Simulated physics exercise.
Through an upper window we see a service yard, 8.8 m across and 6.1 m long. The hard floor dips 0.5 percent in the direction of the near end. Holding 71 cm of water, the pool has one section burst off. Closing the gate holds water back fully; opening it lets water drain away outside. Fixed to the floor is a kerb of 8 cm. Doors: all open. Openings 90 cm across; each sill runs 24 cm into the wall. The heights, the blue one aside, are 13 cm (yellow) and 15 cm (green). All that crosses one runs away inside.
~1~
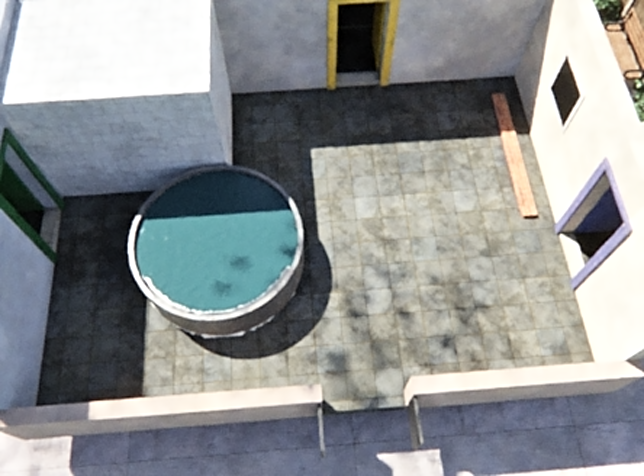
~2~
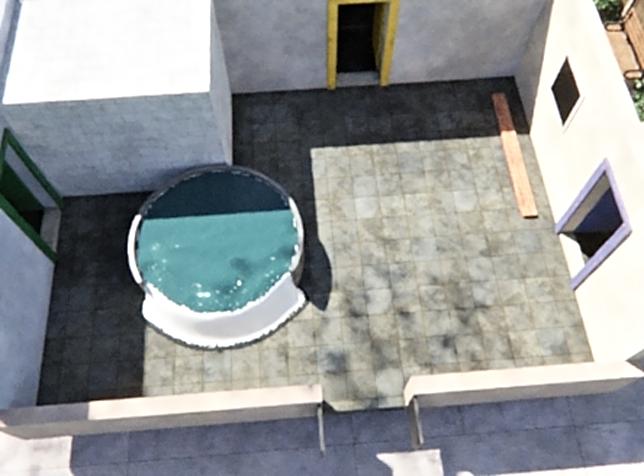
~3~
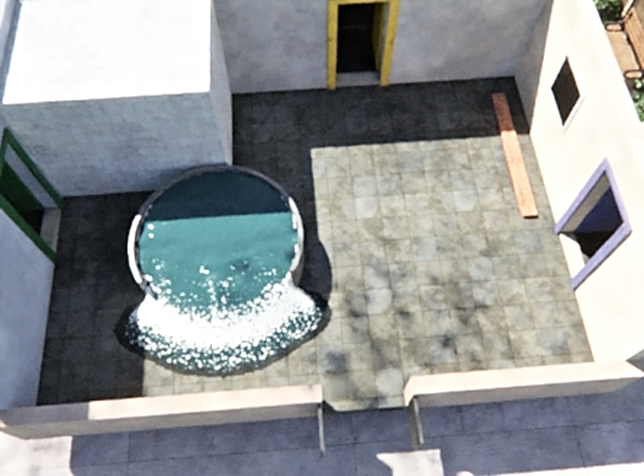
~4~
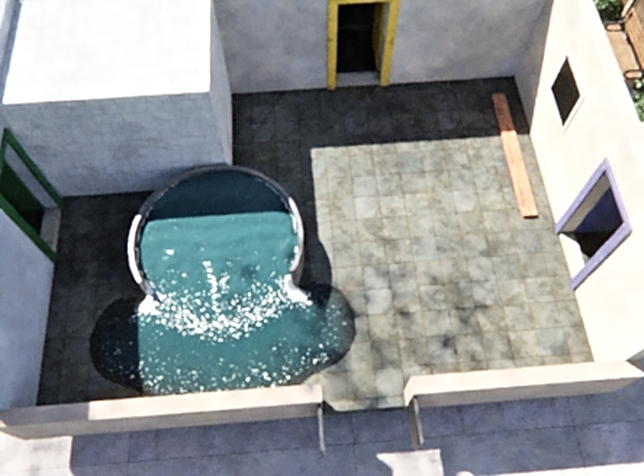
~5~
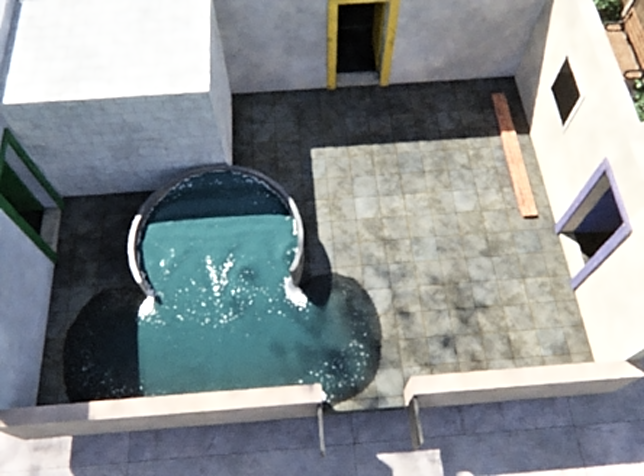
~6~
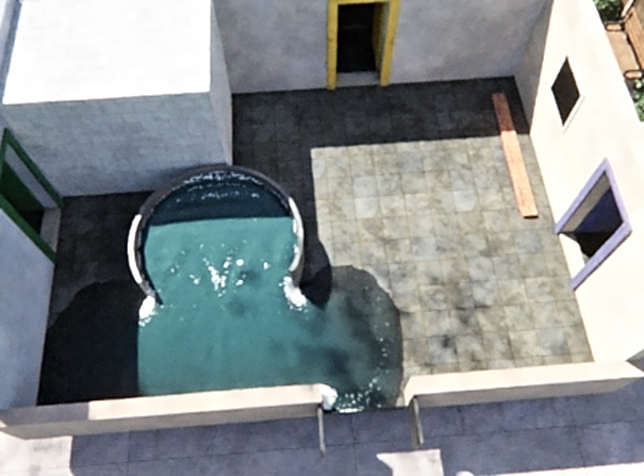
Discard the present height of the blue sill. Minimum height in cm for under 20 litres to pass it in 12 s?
I would say 10 cm.
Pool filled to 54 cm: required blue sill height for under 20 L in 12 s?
Required height: Approx. 7.0 cm.
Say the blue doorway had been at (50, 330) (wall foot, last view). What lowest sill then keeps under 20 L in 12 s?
You'd want it roughly 22 cm high.
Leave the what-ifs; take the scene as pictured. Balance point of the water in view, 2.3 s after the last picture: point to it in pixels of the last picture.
Around (224, 320).
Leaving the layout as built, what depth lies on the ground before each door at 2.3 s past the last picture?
In cm: Blue 3, yellow 0, green 8.
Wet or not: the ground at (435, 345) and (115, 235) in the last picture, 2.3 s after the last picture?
Awash, awash.
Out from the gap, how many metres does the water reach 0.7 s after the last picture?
About 4.8 m.
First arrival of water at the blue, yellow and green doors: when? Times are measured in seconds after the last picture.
Arrival: Blue 2.2 s, yellow 6.5 s, green 1.6 s.
Then, 0.7 s after the last picture water covers 25 % of the floor, deepest (56 cm) near (224, 404); it has not reached the blue door.
Then, 2.3 s after the last picture water covers 50 % of the floor, deepest (40 cm) near (35, 419); 3 cm at the blue door, 0 litres in over its 7 cm sill.
Then, 11.3 s after the last picture water covers 95 % of the floor, deepest (14 cm) near (590, 375); 11 cm at the blue door, 55 litres in over its 7 cm sill.
At the blue door as built, the water peaked near 16 cm, 3.3 s after the last picture.
With a sill of 8.5 cm, 35 litres would have come in within the 12 s; with 11 cm, 15 litres. So under 20 litres takes about 10 cm.
